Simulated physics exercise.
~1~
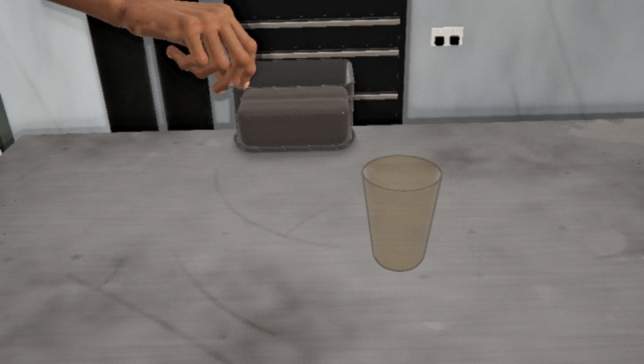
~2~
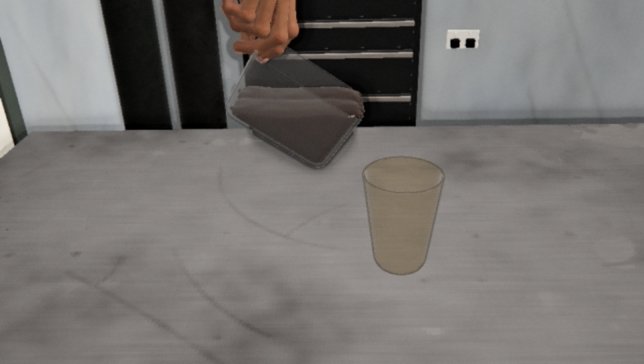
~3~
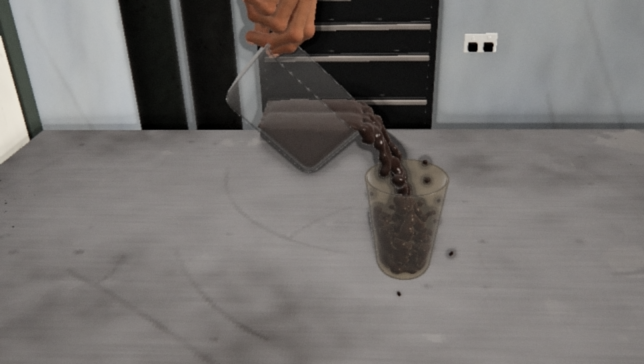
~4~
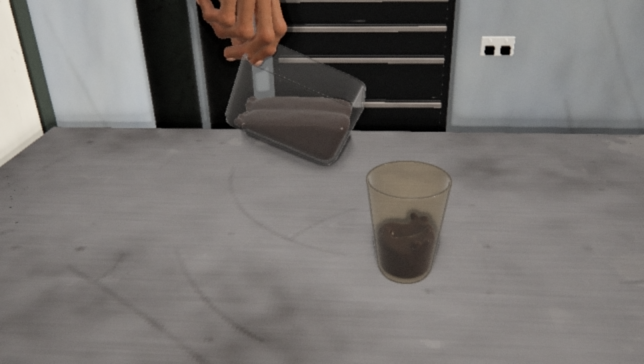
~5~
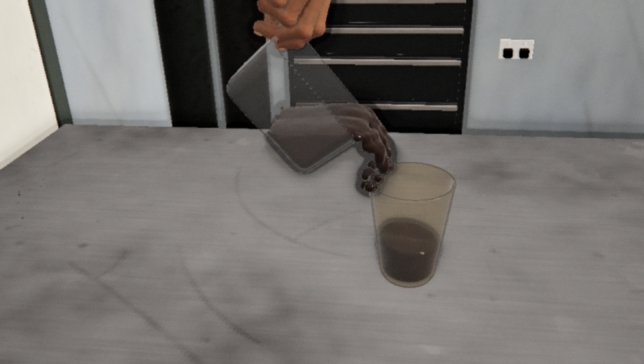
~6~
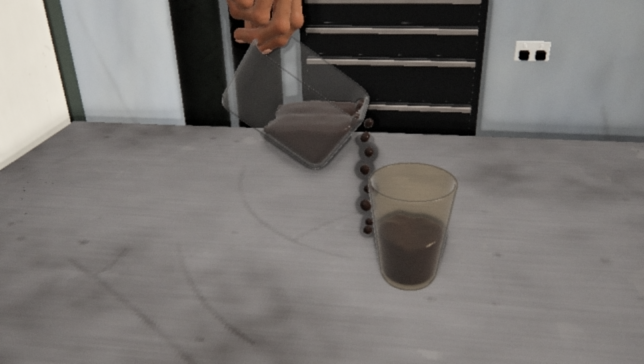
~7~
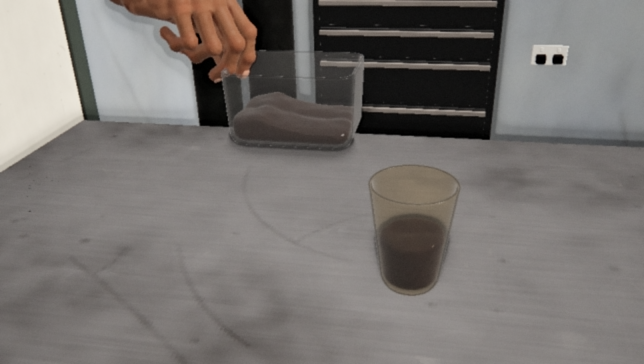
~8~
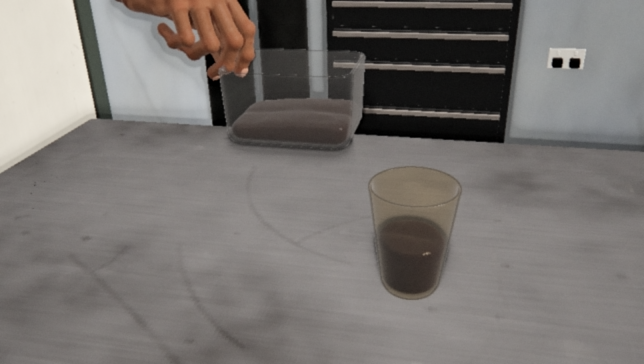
A hand reaches in at the upper left over a clear oblong tub of dark brown coffee, at the back of a grey table seen from slightly above, with black drawers and a pale wall behind. An empty, amber-tinted glass stands in front, to the right. The tub tips toward the glass and coffee streams in, scattering a few drops outside. It tilts back, then tips further and pours again, with some drops falling just left of the glass. Finally the tub levels, still holding some coffee, and the glass stands over half full.
